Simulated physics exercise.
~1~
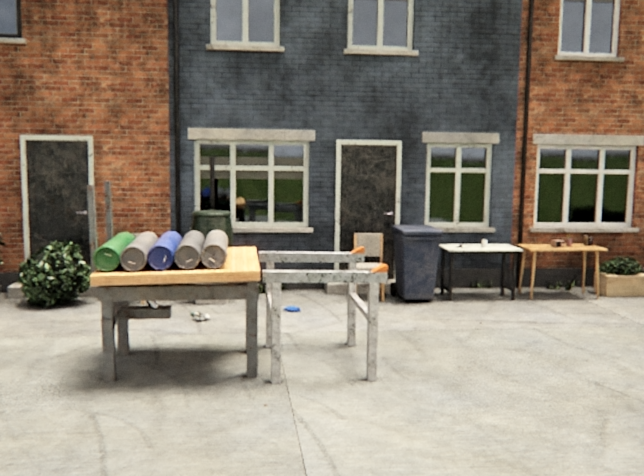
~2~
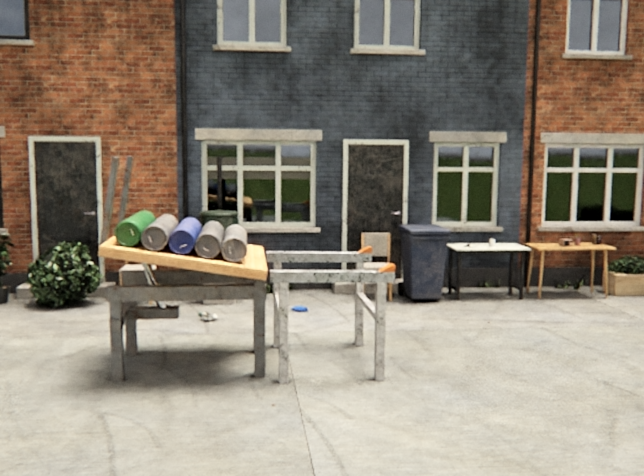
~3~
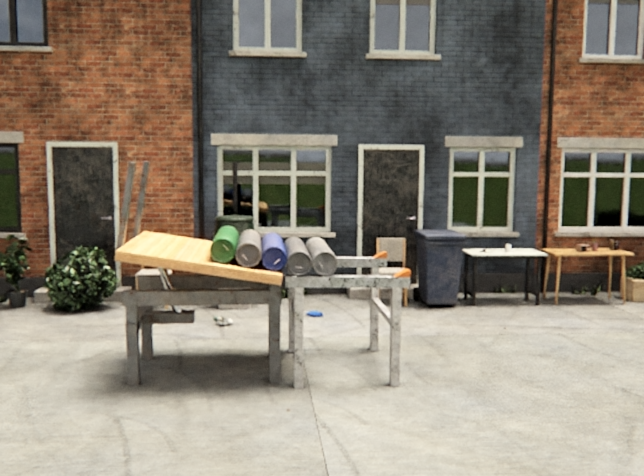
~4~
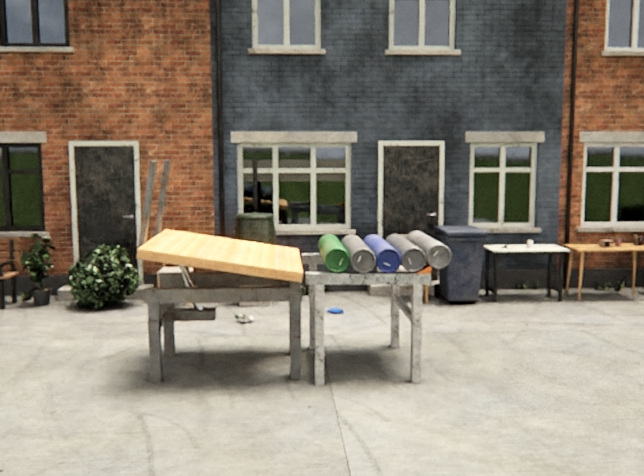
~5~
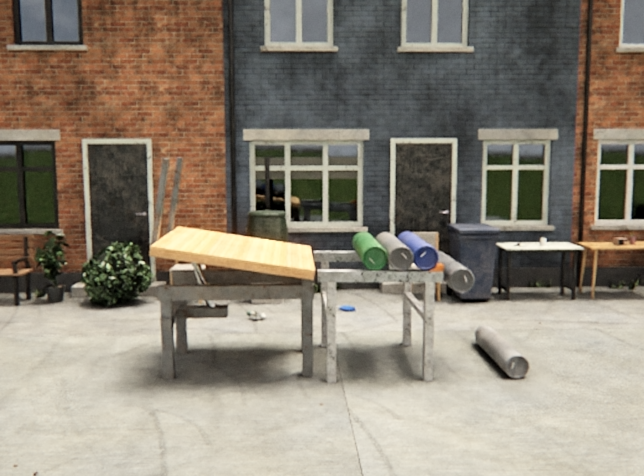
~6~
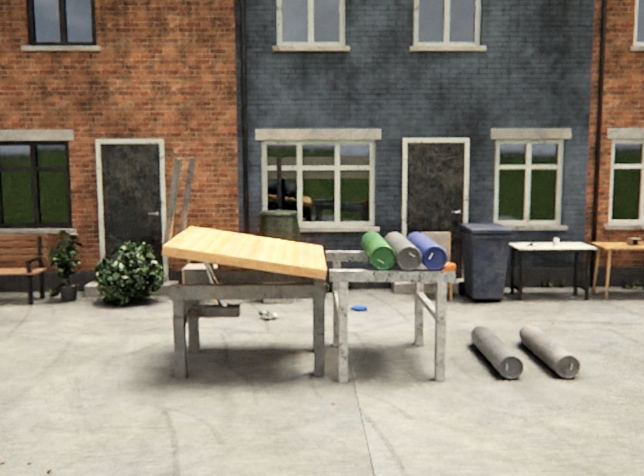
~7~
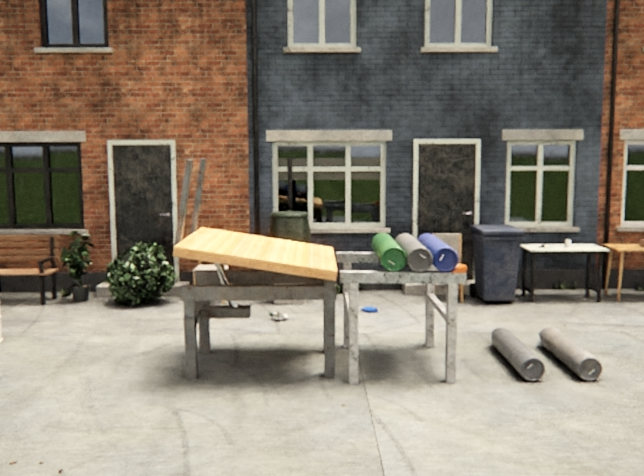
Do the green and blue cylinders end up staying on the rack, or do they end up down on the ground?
Both the green and the blue cylinders end up lying on the rack.
